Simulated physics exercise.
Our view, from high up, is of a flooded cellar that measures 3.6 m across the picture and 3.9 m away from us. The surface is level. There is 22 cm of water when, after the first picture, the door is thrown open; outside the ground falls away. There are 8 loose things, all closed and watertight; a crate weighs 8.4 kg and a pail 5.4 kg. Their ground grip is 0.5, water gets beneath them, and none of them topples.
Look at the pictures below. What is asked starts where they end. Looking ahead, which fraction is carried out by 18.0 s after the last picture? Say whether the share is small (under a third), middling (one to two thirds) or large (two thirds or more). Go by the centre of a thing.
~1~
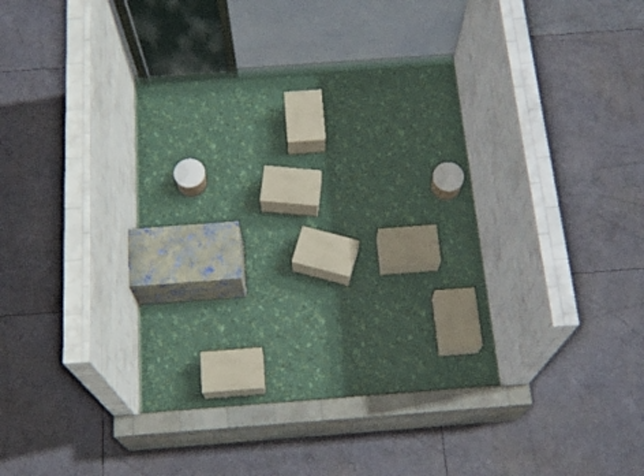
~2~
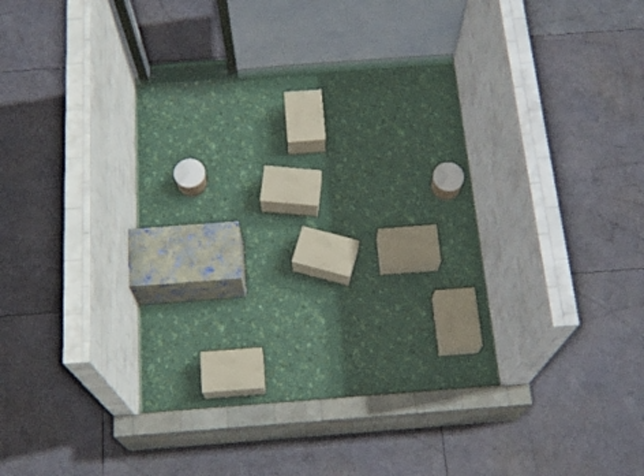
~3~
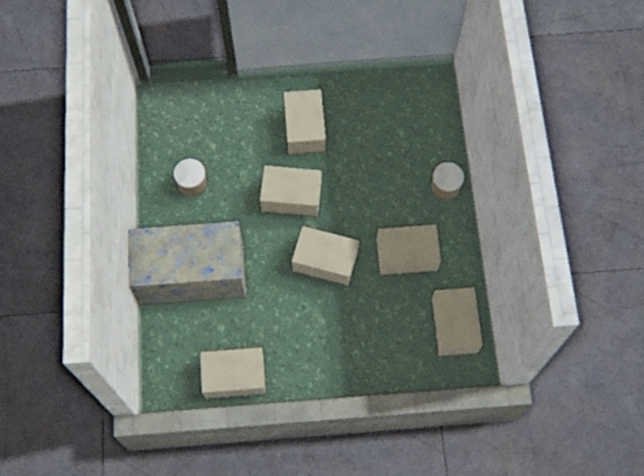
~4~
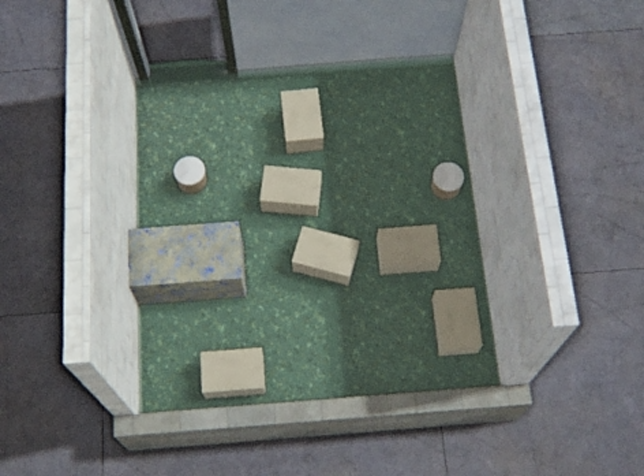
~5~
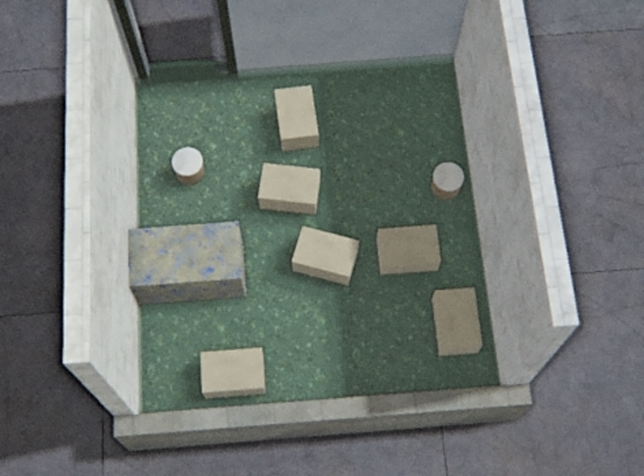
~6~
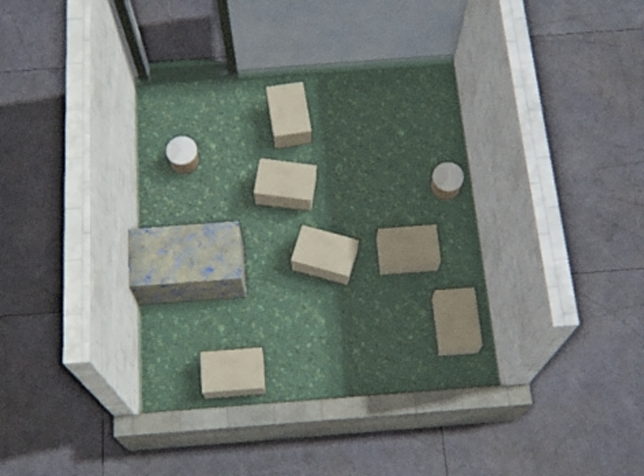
Middling, one to two thirds.
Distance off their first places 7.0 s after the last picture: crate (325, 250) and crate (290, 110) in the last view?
The first is 150 cm off, the second is washed out.
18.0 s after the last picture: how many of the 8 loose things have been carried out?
My count is 4.
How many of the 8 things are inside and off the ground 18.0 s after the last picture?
At that point I count 4.
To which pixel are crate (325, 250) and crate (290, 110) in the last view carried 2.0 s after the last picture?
Around (301, 217) and (224, 89).
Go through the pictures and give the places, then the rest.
In the first picture, a pail at (189, 173) floats; a crate at (305, 115) floats; 22 cm deep round most things; 0 of 8 have shifted.
In the second picture, a pail at (189, 173), afloat; a crate at (305, 115) floats; 22 cm deep round most things; 0 of 8 have shifted.
In the third picture, a pail at (189, 173) floats; a crate at (304, 116) floats; about 2820 L in view; 0 of 8 have shifted.
In the fourth picture, a pail at (189, 170) floats, 4 cm from its start; a crate at (302, 114) floats, 4 cm from its start; 22 cm deep round most things; 0 of 8 have shifted.
In the fifth picture, a pail at (187, 161), afloat, 16 cm from its start; a crate at (296, 112) floats, 10 cm from its start; about 2740 L in view; 2 of 8 have shifted.
In the sixth picture, a pail at (182, 150), afloat, 30 cm from its start; a crate at (289, 109) floats, 20 cm from its start; 22 cm deep round most things; 3 of 8 have shifted.
Then, 2.0 s after the last picture 0 of 8 are out; 8 afloat.
Then, 7.0 s after the last picture 3 of 8 are out; 5 afloat.
Then, 14.0 s after the last picture 4 of 8 are out; 4 afloat.
Then, 18.0 s after the last picture 4 of 8 are out; 4 afloat.
